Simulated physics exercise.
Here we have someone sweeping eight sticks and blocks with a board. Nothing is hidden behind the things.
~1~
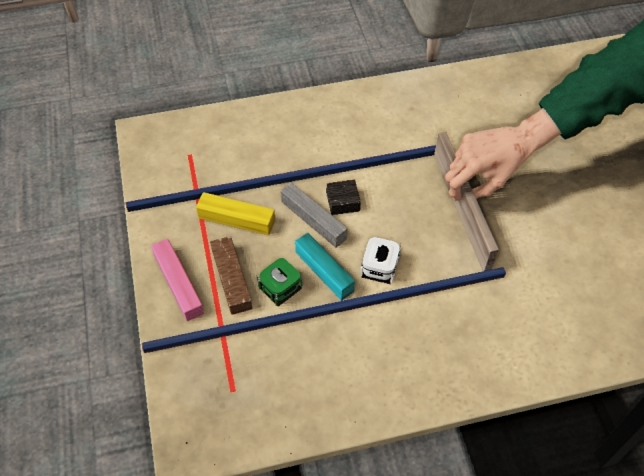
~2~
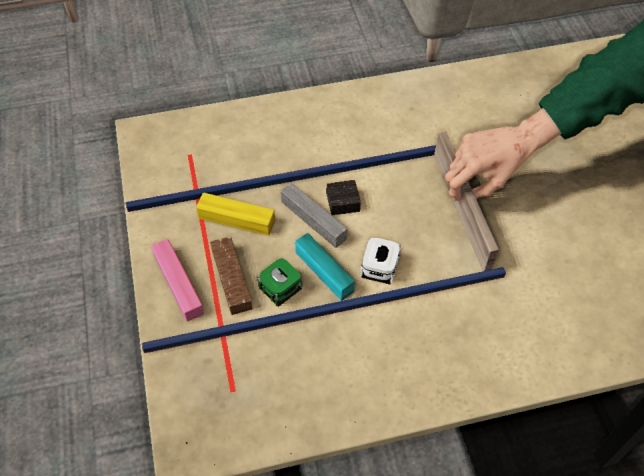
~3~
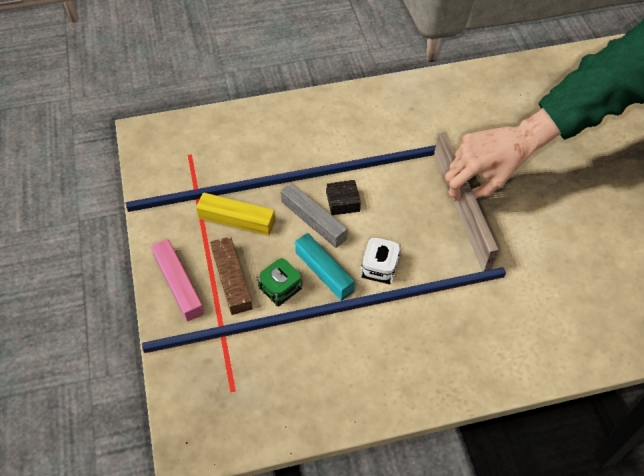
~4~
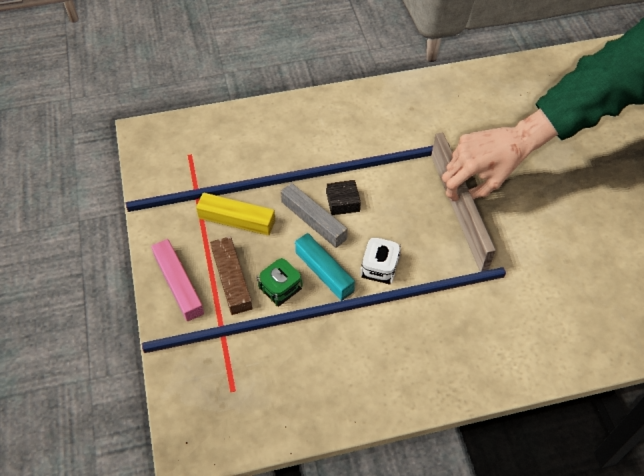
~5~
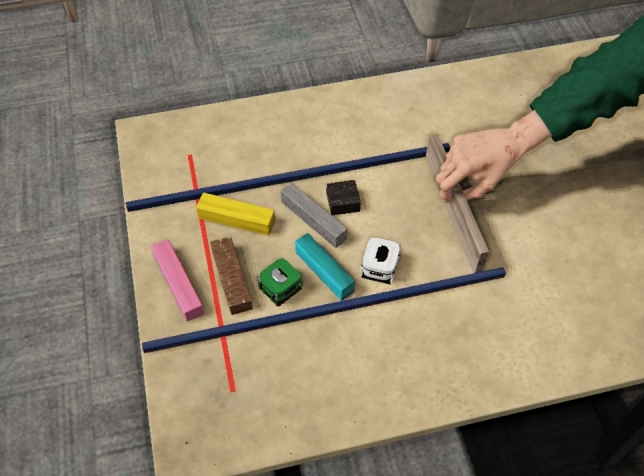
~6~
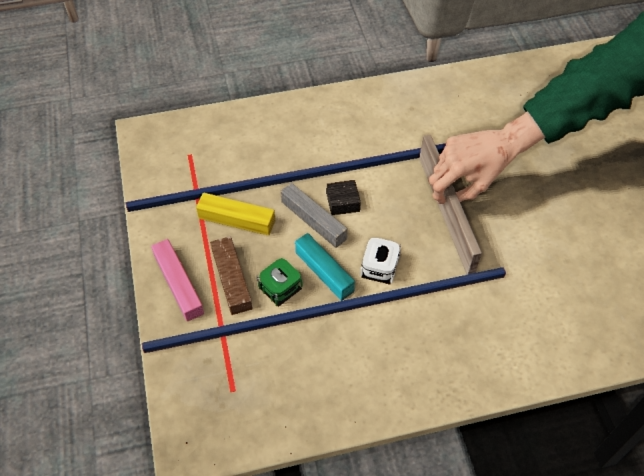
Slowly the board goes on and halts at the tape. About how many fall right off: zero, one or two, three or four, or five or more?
In the end the number that fall off is one or two.
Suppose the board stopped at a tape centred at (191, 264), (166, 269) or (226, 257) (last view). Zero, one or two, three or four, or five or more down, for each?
The falls would be three to four; more than four; one or two.
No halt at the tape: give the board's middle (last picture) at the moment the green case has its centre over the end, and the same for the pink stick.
At (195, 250) for the green case; at (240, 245) for the pink stick.
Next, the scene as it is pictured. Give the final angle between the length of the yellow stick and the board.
Some 30 degrees.
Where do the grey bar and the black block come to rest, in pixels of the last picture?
Near (177, 254) and (188, 227).
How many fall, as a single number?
The count is 2.
Soon after, none off yet; pink stick at rest near (177, 279); brown bar at rest near (231, 275); yellow stick at rest near (236, 214).
At rest, the number that fall off is one or two; fallen, brown bar and pink stick.
